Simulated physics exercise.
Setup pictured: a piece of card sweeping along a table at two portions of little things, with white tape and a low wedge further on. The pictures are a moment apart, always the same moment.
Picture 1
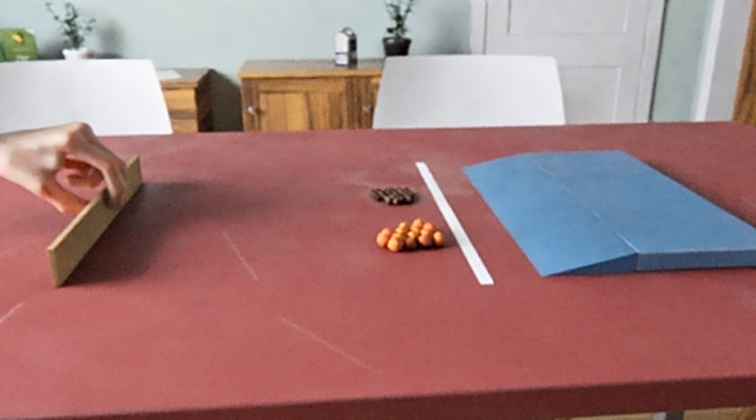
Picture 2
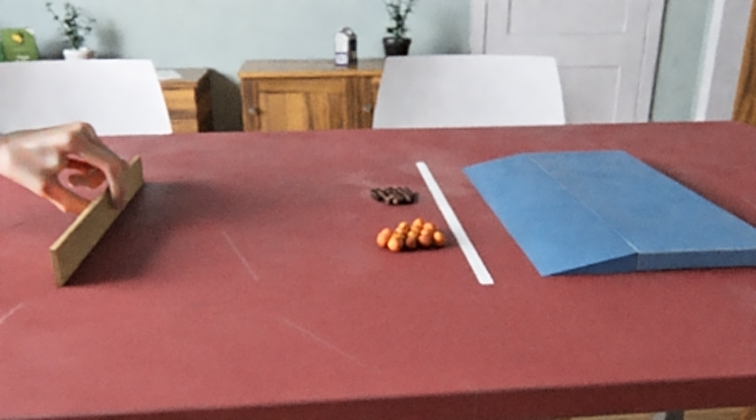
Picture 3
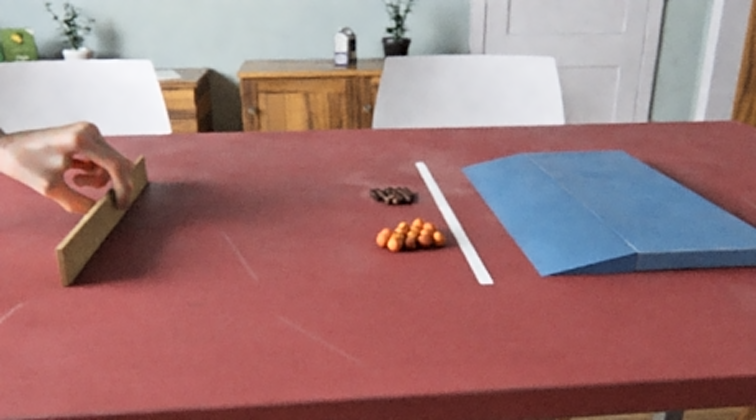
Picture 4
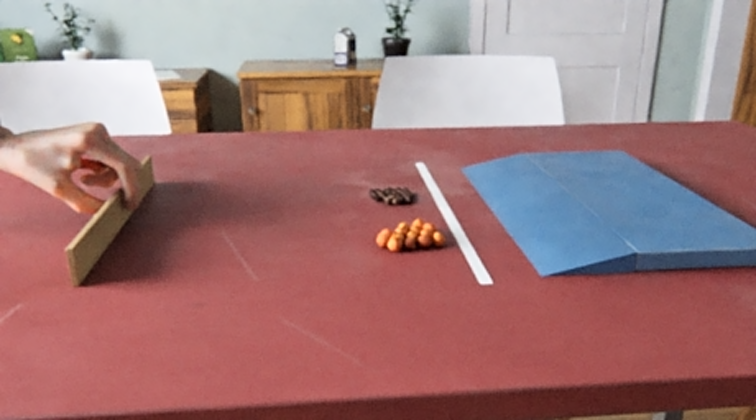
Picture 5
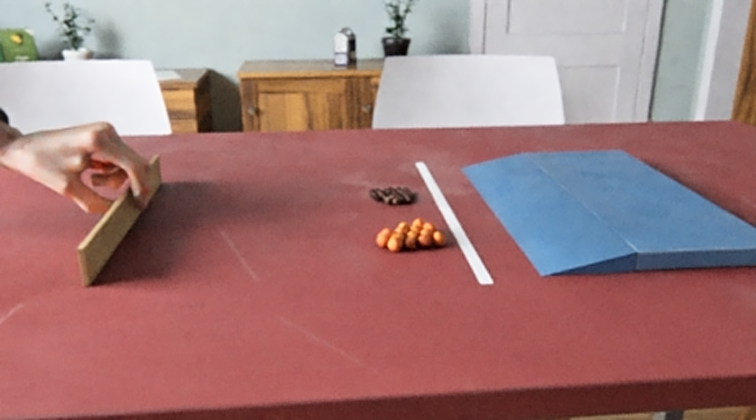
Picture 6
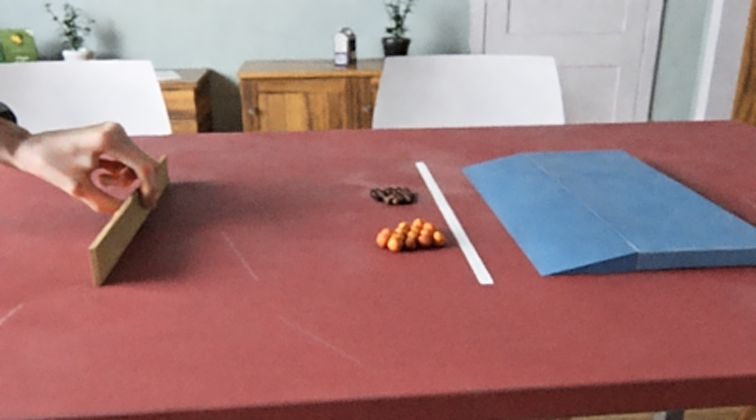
A hand at the left holds a tan strip of card upright on a dark red table, seen from the side and slightly above in a room with white chairs and wooden cabinets behind. Small dark brown pieces lie beyond a cluster of orange ones near the middle, with white tape and a blue wedge to their right. The hand slides the card slowly a short way rightward, while the piles and camera stay still.
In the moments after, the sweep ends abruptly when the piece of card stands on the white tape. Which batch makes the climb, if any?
Looking at the nearer batch, it stops under the top; the Farther batch stops under the top.
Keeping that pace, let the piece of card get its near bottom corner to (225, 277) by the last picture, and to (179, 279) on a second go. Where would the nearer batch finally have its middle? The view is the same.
Lab note: Final centre roughly (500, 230) at the first pace, roughly (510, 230) at the second.
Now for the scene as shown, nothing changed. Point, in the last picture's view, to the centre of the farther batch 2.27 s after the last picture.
Roughly at (456, 193).
Then, 1.12 s later than the last frame, piece of card still moving, near (300, 187); nearer batch every one short of the ramp; farther batch every one short of the ramp.
Then, 2.27 s later than the last frame, piece of card stopped at the white tape; nearer batch every one short of the ramp; farther batch every one short of the ramp.
When it is over, piece of card stopped at the white tape; nearer batch not one past the top, every one short of the ramp; farther batch not one past the top, every one short of the ramp.
